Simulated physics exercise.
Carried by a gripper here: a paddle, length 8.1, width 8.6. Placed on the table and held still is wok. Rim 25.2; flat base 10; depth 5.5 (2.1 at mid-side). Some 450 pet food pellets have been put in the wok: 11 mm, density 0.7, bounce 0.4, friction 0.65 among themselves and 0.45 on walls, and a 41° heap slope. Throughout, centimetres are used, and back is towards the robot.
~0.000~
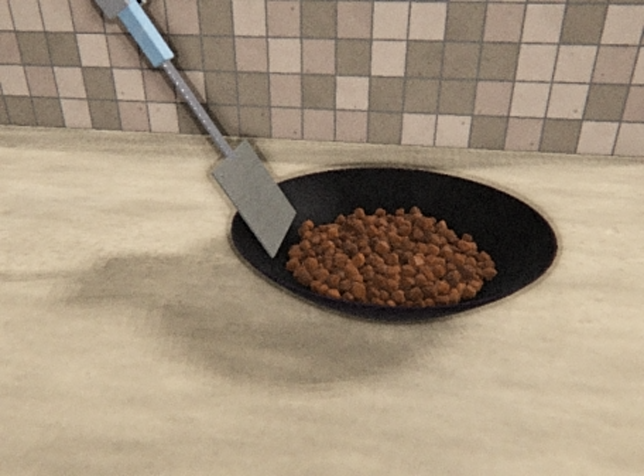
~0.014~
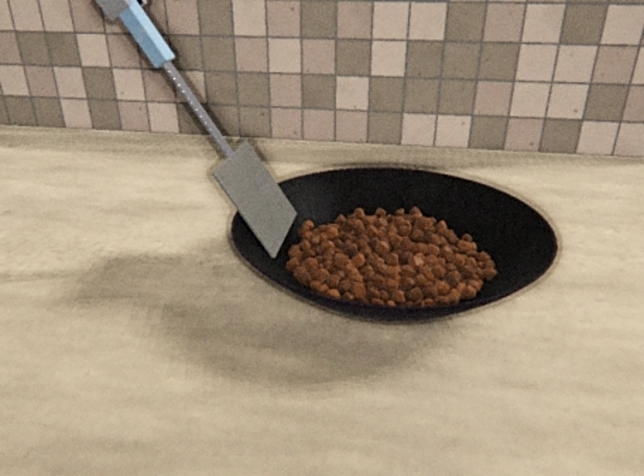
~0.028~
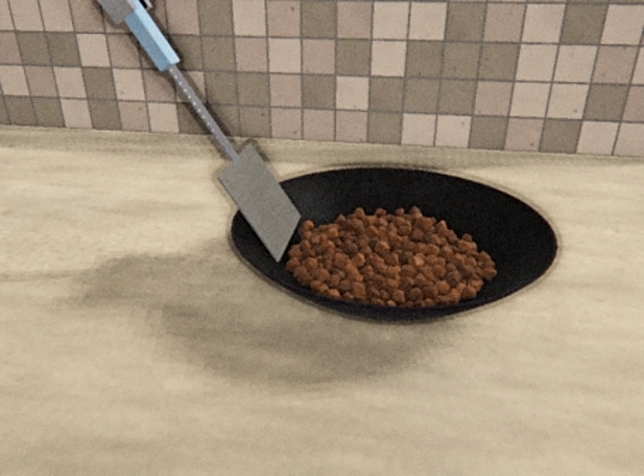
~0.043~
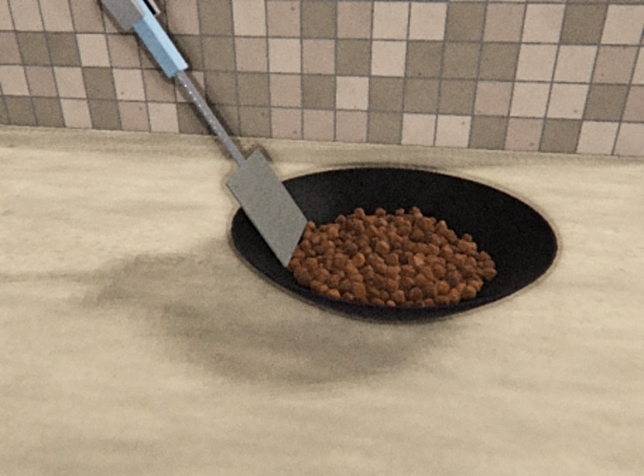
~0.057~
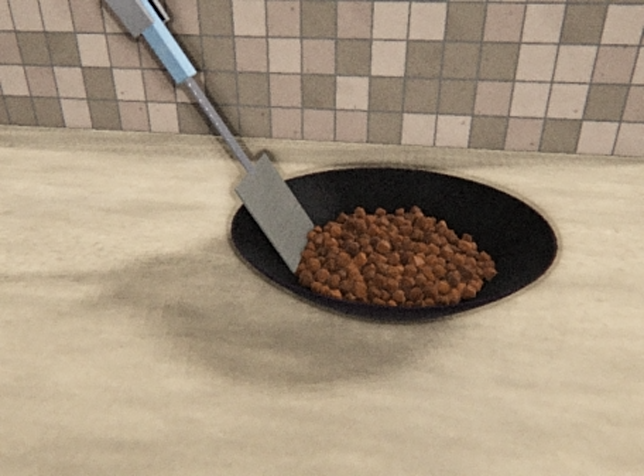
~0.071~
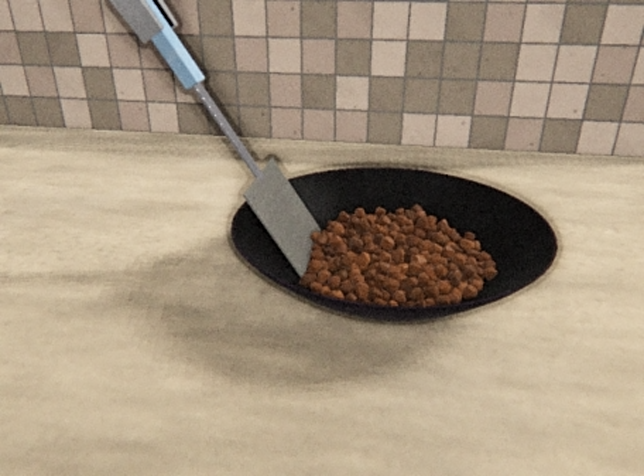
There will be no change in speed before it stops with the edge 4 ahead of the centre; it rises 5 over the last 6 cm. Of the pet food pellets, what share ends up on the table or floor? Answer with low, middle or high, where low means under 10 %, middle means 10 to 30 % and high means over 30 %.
Low.
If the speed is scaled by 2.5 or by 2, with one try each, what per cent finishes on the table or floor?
15 and 15 %.
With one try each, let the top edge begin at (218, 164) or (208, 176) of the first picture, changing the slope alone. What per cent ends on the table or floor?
Around 0 per cent, then around 0 per cent.
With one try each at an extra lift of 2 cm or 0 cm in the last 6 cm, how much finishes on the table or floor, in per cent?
I'd say close to 0 percent for the first and close to 5 percent for the second.
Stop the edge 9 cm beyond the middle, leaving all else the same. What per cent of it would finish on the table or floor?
That would be something like 35 in a hundred.
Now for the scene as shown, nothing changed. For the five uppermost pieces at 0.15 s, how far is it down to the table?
Somewhere around 5 centimetres high.
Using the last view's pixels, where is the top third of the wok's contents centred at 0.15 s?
Around (444, 251).
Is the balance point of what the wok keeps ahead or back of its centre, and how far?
The kept load is shifted forward by about 4.5 cm.
After 0.15 s, sloping 57°, highest piece 5 above the table; 449 in the wok.
After 0.24 s, sloping 57°, highest piece 6 above the table; 449 in the wok.
After 0.48 s, sloping 57°, highest piece 6 above the table; 449 in the wok.
After 1.53 s, sloping 57°, highest piece 6 above the table; 449 in the wok.
In the end, 449 in the wok. That is 0 % on the table or floor.
